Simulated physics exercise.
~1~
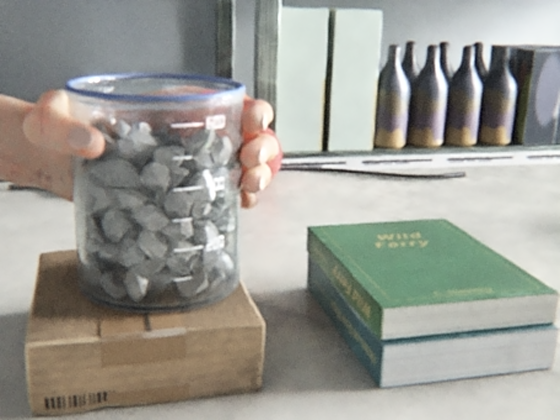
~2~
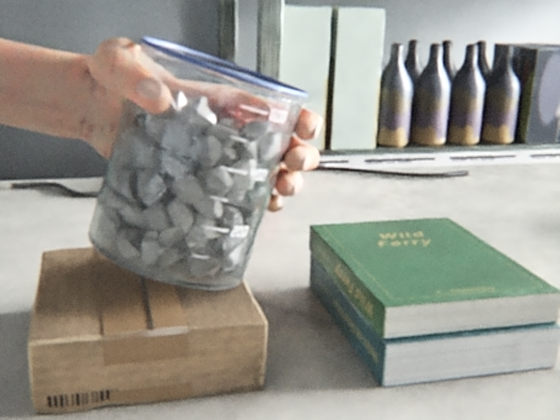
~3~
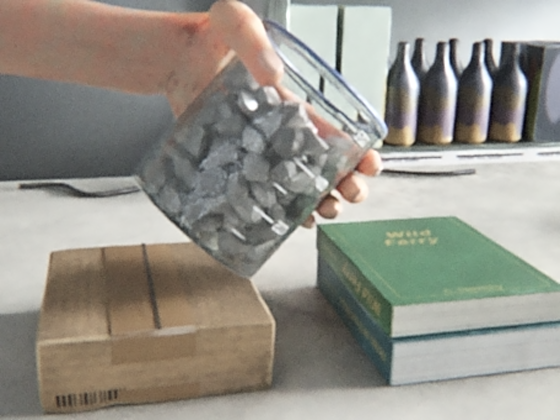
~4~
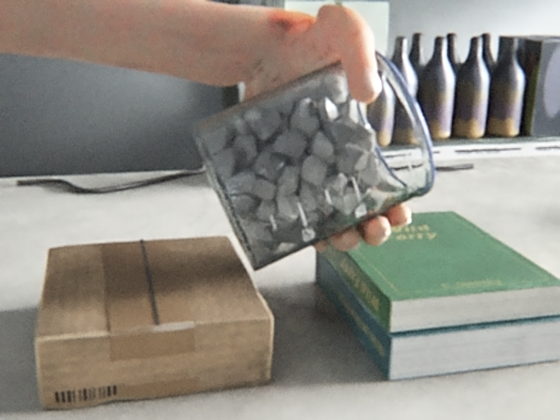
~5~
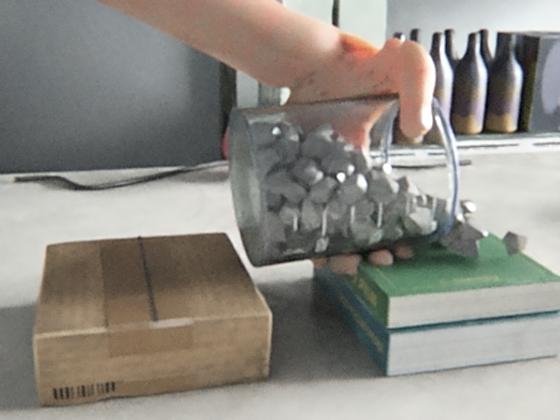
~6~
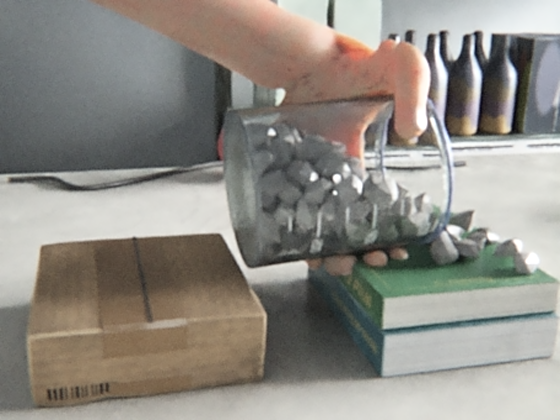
The clip opens on a hand holding a clear, blue-rimmed beaker of grey gravel upright on a cardboard box, with two stacked books to the right and dark bottles behind. The hand lifts the beaker and begins tipping it to the right. It carries the beaker across toward the books, leaning it further, while the gravel stays inside. The beaker then comes down nearly flat against the book pile, and a few bits tumble from its mouth onto the green cover. At the end, the hand holds it there, with most of the gravel still inside.
